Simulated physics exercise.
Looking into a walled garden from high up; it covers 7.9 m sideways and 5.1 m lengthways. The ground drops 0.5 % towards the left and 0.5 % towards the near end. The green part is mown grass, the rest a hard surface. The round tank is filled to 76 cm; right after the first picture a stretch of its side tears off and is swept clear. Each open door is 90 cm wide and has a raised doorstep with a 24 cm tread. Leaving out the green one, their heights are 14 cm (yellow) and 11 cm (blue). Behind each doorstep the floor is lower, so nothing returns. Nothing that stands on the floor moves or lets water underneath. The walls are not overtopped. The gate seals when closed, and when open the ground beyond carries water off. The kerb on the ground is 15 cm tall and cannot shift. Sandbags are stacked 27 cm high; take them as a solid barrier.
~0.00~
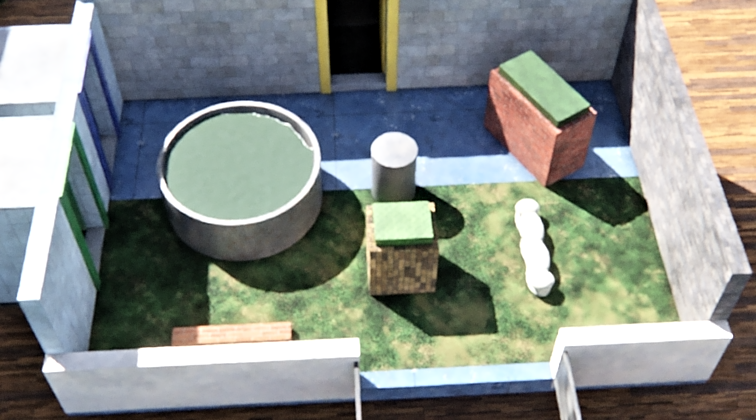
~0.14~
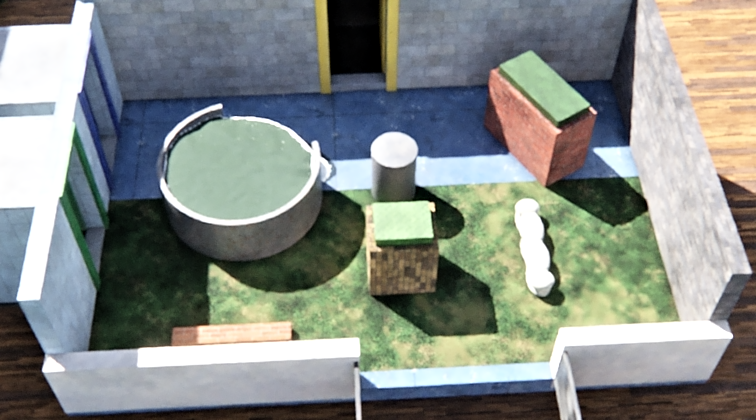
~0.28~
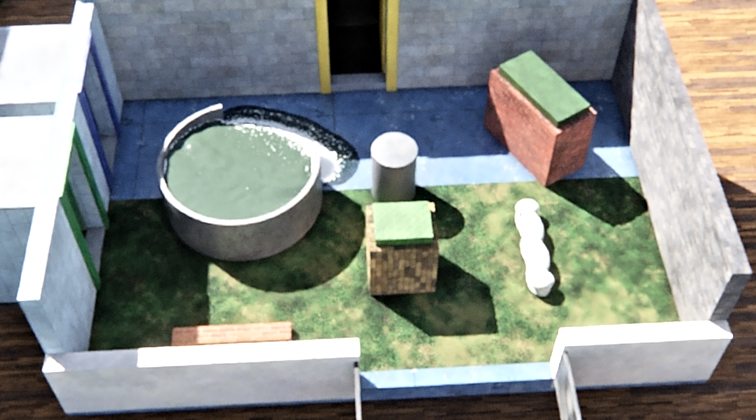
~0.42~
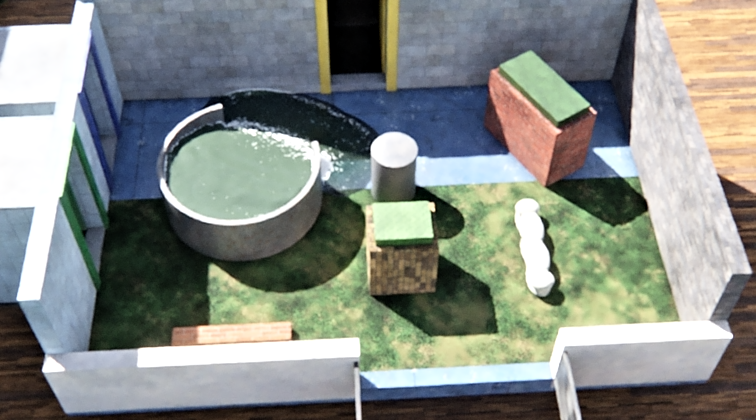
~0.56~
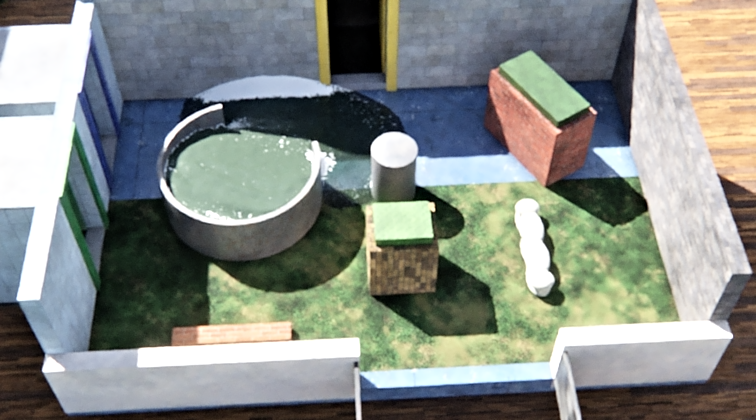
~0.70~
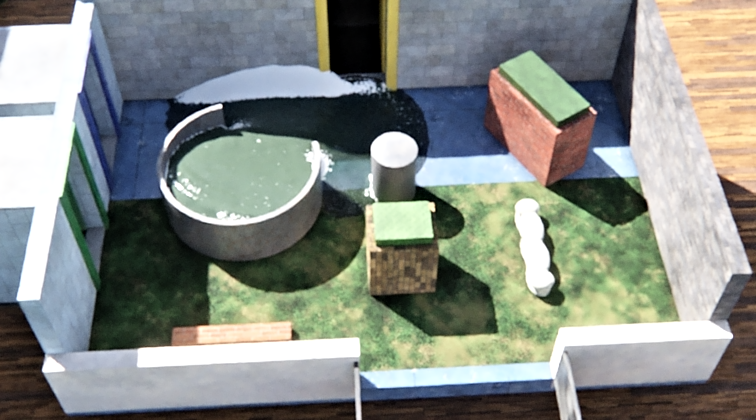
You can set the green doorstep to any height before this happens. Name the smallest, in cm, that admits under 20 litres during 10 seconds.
About 5 cm.
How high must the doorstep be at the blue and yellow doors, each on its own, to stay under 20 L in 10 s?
Roughly 12.0 cm at blue and 29 cm at yellow.
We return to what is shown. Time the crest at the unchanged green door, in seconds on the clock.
Near 5.0 s.
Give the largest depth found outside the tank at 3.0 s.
About 34 cm.
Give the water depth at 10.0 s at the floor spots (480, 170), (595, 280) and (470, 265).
Roughly 6, 9 and 8 cm, in turn.
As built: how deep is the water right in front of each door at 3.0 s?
Depths in cm: Green 7, yellow 19, blue 16.
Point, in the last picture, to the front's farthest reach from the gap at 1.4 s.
At about (548, 84).
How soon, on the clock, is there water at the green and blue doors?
Arrival: Green 2.6 s, blue 1.6 s.
After 1.4 s water covers 25 % of the floor, deepest (50 cm) near (281, 96); it has not reached the green door.
After 3.0 s water covers 45 % of the floor, deepest (34 cm) near (592, 82); 7 cm at the green door, 0 litres in over its 7 cm doorstep.
After 10.0 s water covers 95 % of the floor, deepest (10 cm) near (598, 359); 7 cm at the green door, 4 litres in over its 7 cm doorstep.
At the green door as built, the water arrived by 2.6 s and peaked near 9 cm at 4.8 s.
With a doorstep of 4.5 cm, 26 litres would have come in within the 10 s; with 5.5 cm, 15 litres. So under 20 litres takes about 5 cm.
